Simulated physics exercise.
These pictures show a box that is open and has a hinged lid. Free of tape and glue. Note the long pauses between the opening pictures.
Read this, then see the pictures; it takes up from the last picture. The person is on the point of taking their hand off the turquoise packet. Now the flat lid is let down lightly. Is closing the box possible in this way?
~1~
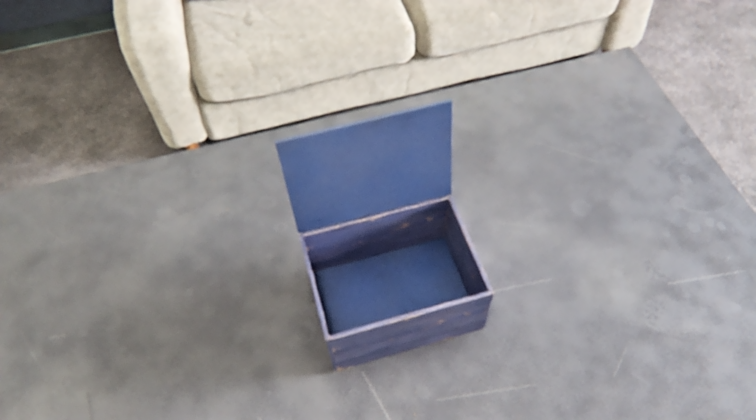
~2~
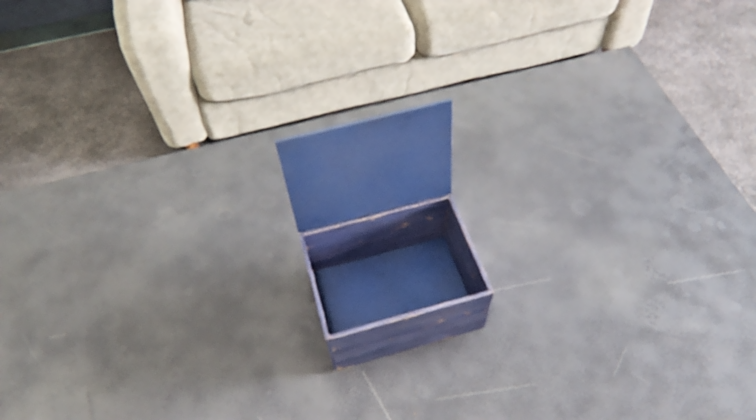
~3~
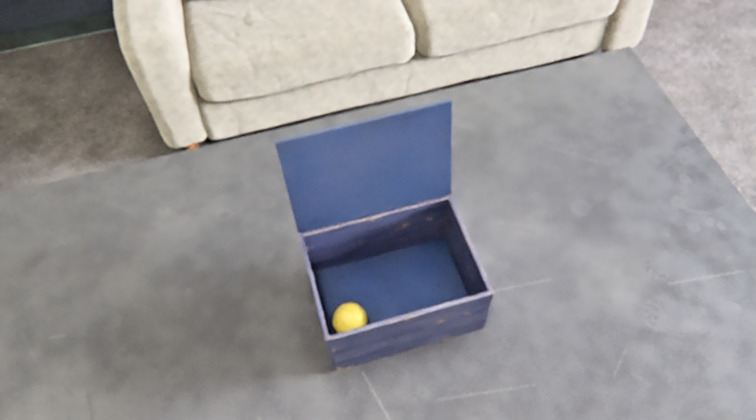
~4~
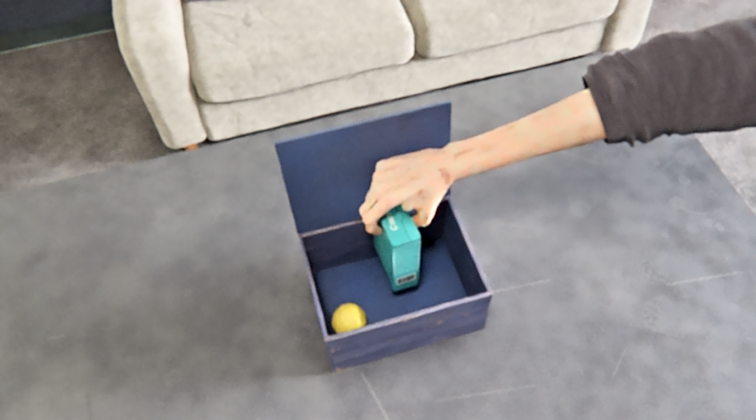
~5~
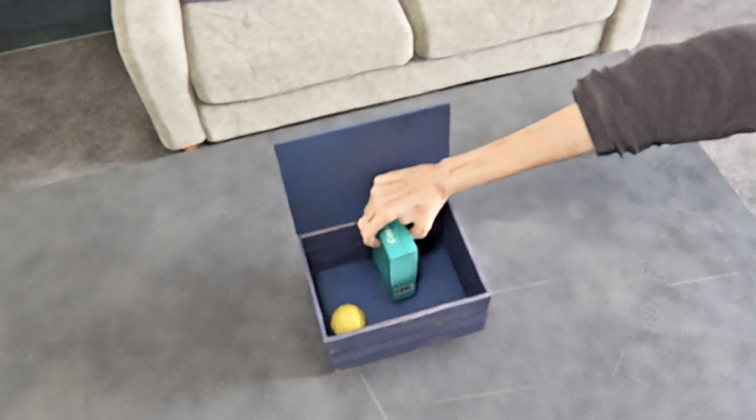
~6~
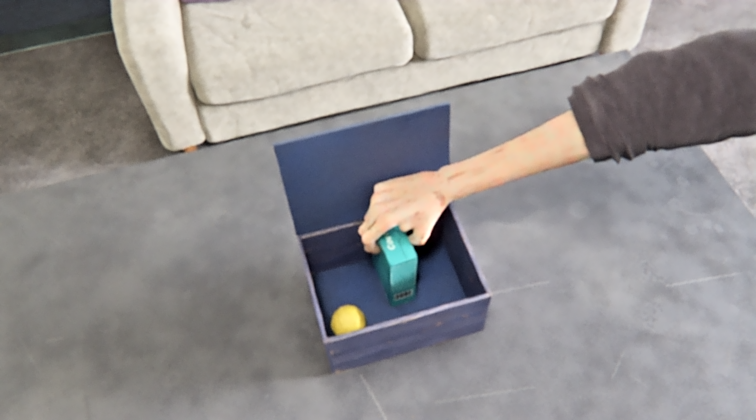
No. Turns out the lid is kept open.
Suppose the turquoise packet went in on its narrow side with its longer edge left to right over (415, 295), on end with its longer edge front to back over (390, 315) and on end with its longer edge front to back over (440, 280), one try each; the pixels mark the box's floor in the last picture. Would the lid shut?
Going through the three tries, the lid settles all the way, then hangs open, then hangs open.
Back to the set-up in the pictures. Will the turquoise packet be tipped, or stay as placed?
Simply put, the turquoise packet remains unturned.
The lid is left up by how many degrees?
The answer is about 35 degrees.
Then, 1.10 s past the last view, lid starting down.
Then, 1.60 s past the last view, lid 61° above the rim.
Then, 2.00 s past the last view, lid 42° above the rim; turquoise packet displaced a little near (397, 268).
Finally, lid 35° above the rim; both still in place. Final places as the last picture's camera would see them, turquoise packet near (398, 272).
